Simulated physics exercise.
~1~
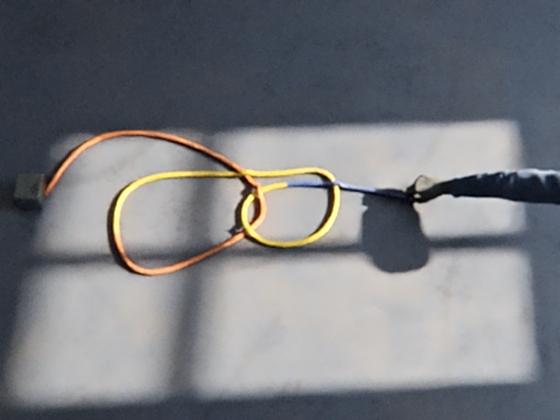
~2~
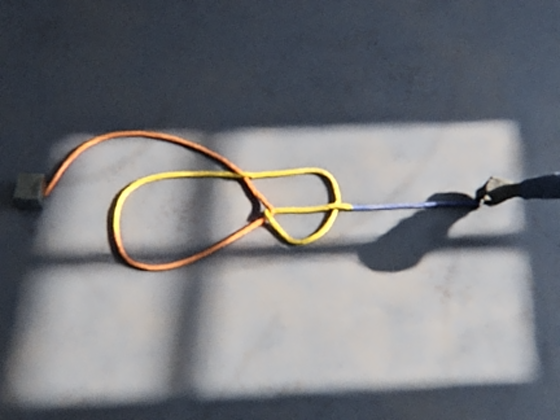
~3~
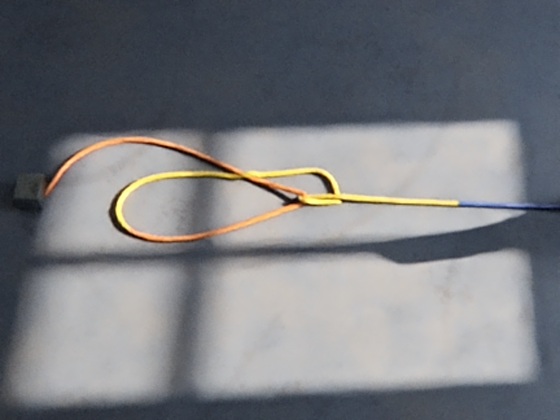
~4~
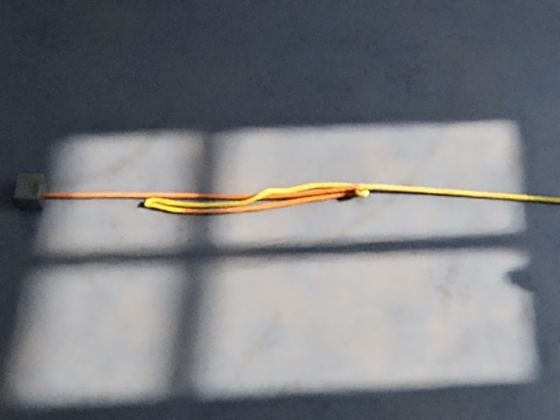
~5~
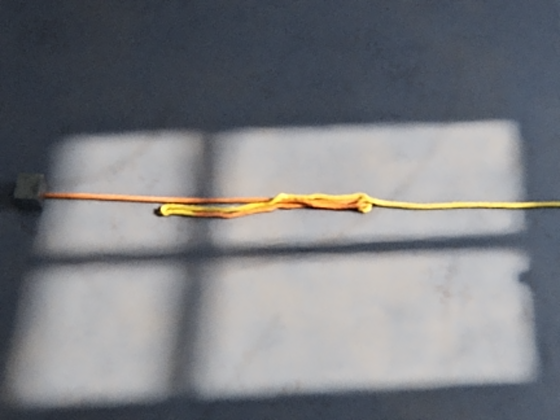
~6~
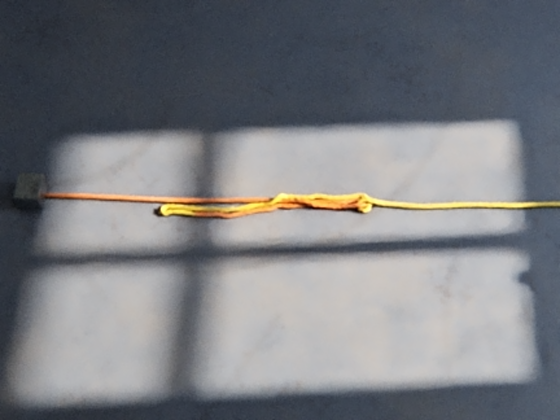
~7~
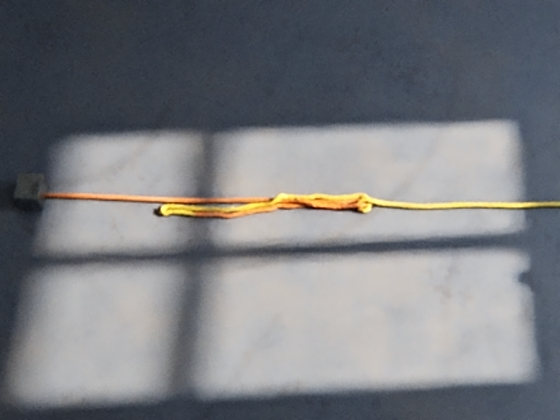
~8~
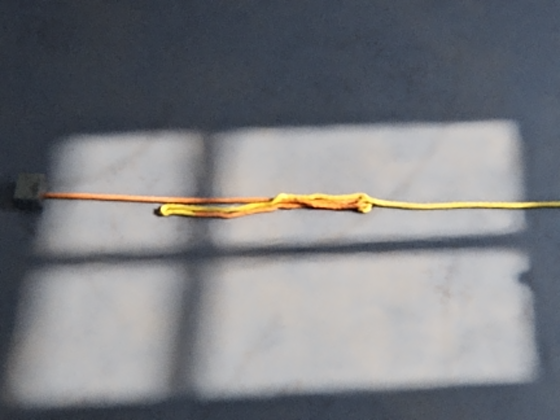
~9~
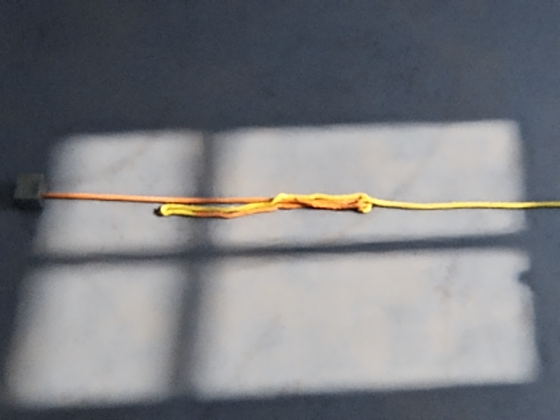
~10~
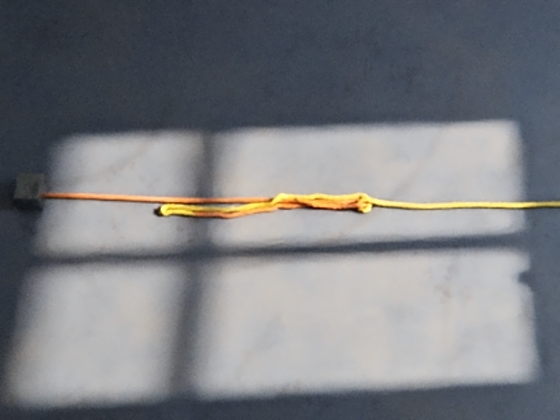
On a dark grey workshop floor, seen from above by a still camera, window light falls in pale panes across a looped rope. The rope is orange at its left end, which is held at a small dark block, then yellow through the loops, and blue toward the right, where a dark-sleeved arm grips it. The arm pulls the end rightward and out of view, and the loops shrink and slide right. The rope draws straight, its loops flattening into a narrow bundle. It tightens slightly more, then stays still, jammed in a knot with a long folded loop trailing left.
